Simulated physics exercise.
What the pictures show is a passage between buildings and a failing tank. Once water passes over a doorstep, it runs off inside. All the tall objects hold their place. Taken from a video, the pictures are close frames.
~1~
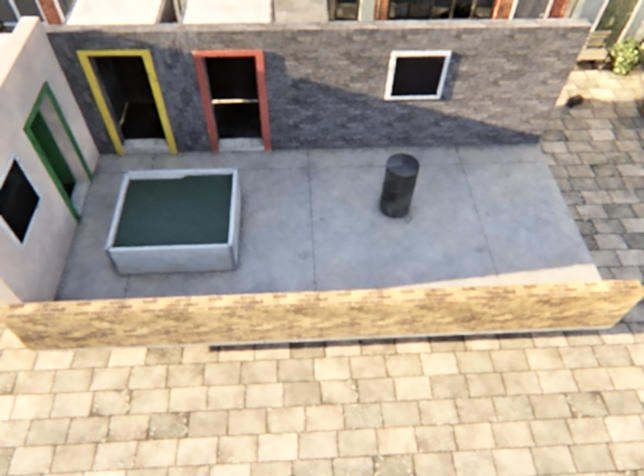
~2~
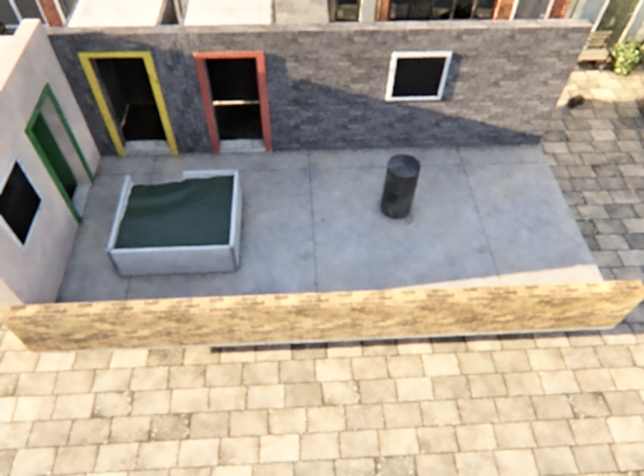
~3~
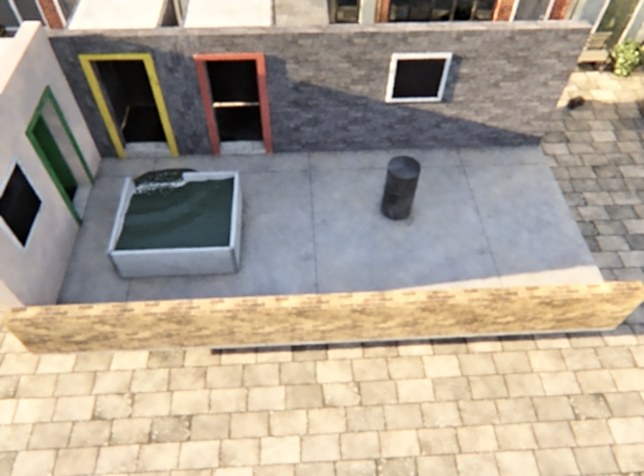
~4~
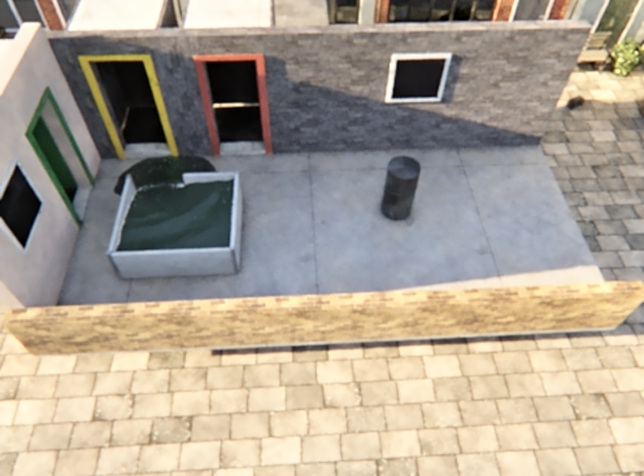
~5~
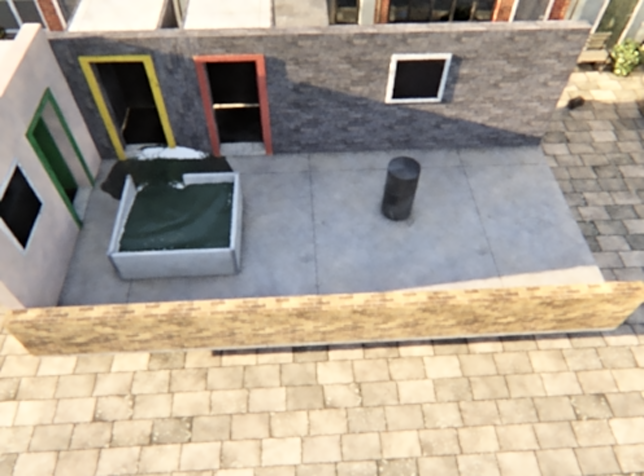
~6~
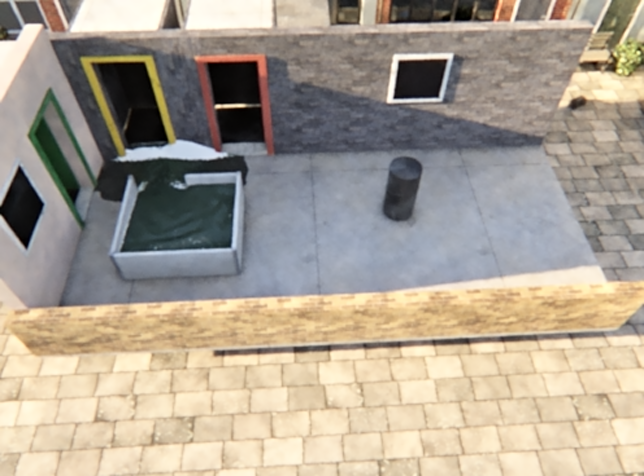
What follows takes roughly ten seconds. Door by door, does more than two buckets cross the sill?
The yellow door passes two buckets. The red door does not pass two buckets. The green door passes two buckets.
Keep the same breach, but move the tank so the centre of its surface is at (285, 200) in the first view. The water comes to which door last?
Answer: The green one.
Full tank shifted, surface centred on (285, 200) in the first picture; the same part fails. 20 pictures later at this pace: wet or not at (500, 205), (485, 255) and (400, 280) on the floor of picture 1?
Result: Inundated; spared; spared.
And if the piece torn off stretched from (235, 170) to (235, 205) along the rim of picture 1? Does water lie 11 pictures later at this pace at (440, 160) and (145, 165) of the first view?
Soaked, then untouched.
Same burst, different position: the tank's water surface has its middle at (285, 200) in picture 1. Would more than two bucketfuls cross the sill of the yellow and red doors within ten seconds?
Result - yellow undershoots, red overshoots.
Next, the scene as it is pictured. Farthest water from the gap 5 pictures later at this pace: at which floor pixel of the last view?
I reckon the front has reached (305, 153) by then.
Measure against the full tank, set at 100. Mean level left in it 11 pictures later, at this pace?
My figure is about 54 in a hundred.
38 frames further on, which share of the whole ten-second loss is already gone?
About 70 %.
A moment on, water covers 10 % of the floor; the yellow door over two buckets in, the red door wet at the sill, nothing in, the green door wet at the sill, nothing in.
Next, water covers 25 % of the floor; the yellow door far over two buckets in, the red door wet at the sill, nothing in, the green door under two buckets in.
Then, water covers 50 % of the floor; the yellow door far over two buckets in, the red door wet at the sill, nothing in, the green door under two buckets in.
Later, water covers 75 % of the floor; the yellow door far over two buckets in, the red door wet at the sill, nothing in, the green door over two buckets in.
In the end, water covers 100 % of the floor; the yellow door far over two buckets in, the red door wet at the sill, nothing in, the green door over two buckets in.
